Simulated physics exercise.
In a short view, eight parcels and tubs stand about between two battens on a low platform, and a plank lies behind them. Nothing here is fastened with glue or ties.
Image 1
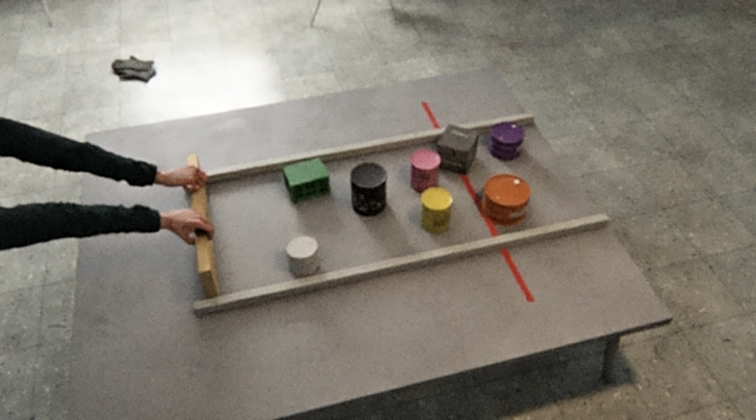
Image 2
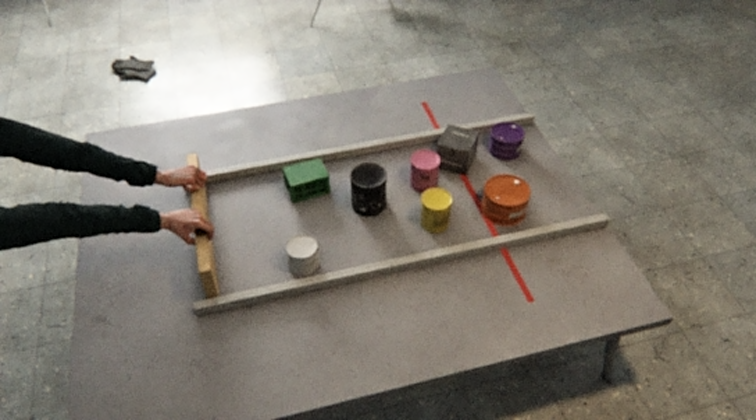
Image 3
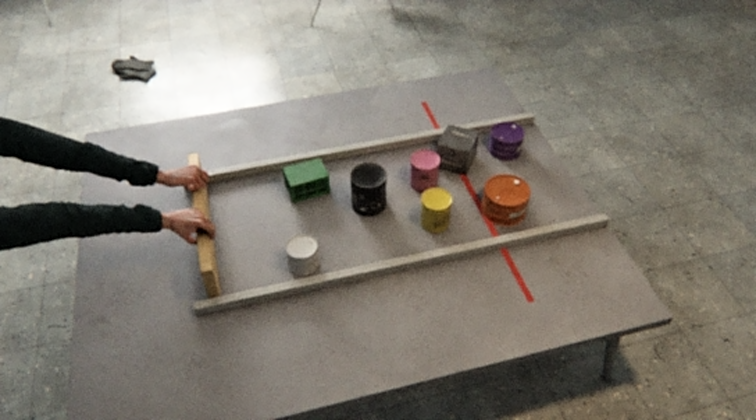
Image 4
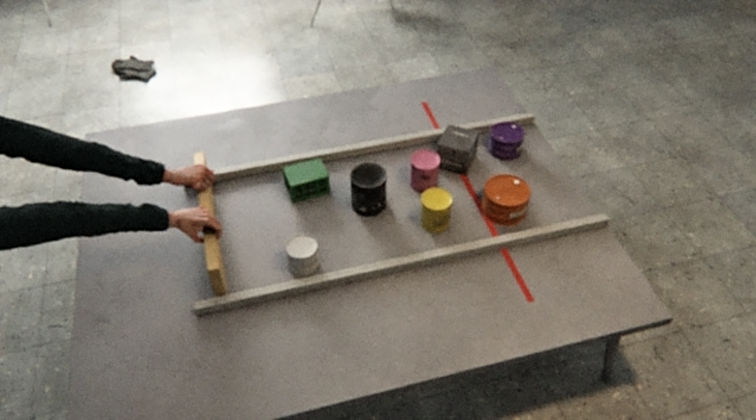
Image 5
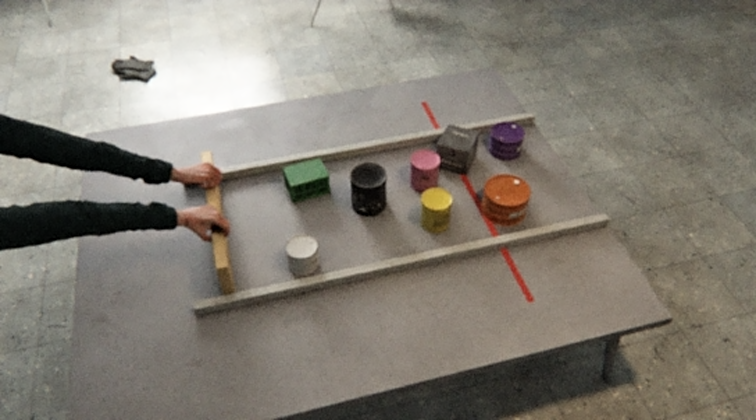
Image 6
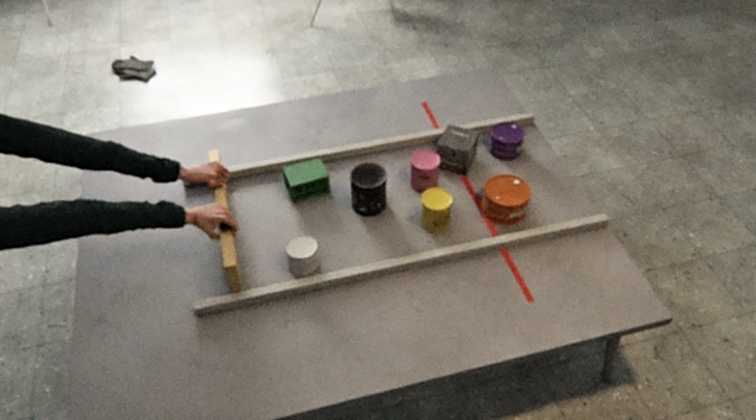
A wooden plank, held by two hands in dark sleeves at the left, slides slowly a short way to the right between two battens on a low grey platform, seen from above at an angle. Ahead of it stand white, black, pink, yellow, orange and purple tubs, a green block and a grey box, with red tape crossing near the right. The containers and the camera stay still.
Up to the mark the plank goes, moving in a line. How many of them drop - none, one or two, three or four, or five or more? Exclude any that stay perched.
The count of those that drop is none.
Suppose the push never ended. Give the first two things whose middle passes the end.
Order, earliest first: The purple canister, next the grey box.
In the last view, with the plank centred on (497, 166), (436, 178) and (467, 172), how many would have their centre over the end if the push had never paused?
In order: 1, 0, 0.
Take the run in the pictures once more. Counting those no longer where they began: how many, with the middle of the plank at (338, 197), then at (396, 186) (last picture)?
The counts are 2 and 5.
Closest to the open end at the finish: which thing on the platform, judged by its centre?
The purple canister is the one.
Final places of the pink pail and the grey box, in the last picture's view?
First (508, 157), then (503, 134).
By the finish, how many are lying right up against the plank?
That comes to 4.
Soon after, none off yet; purple canister at rest near (506, 141); orange canister at rest near (505, 200); grey box at rest near (457, 150).
At rest, the number that fall off is zero.
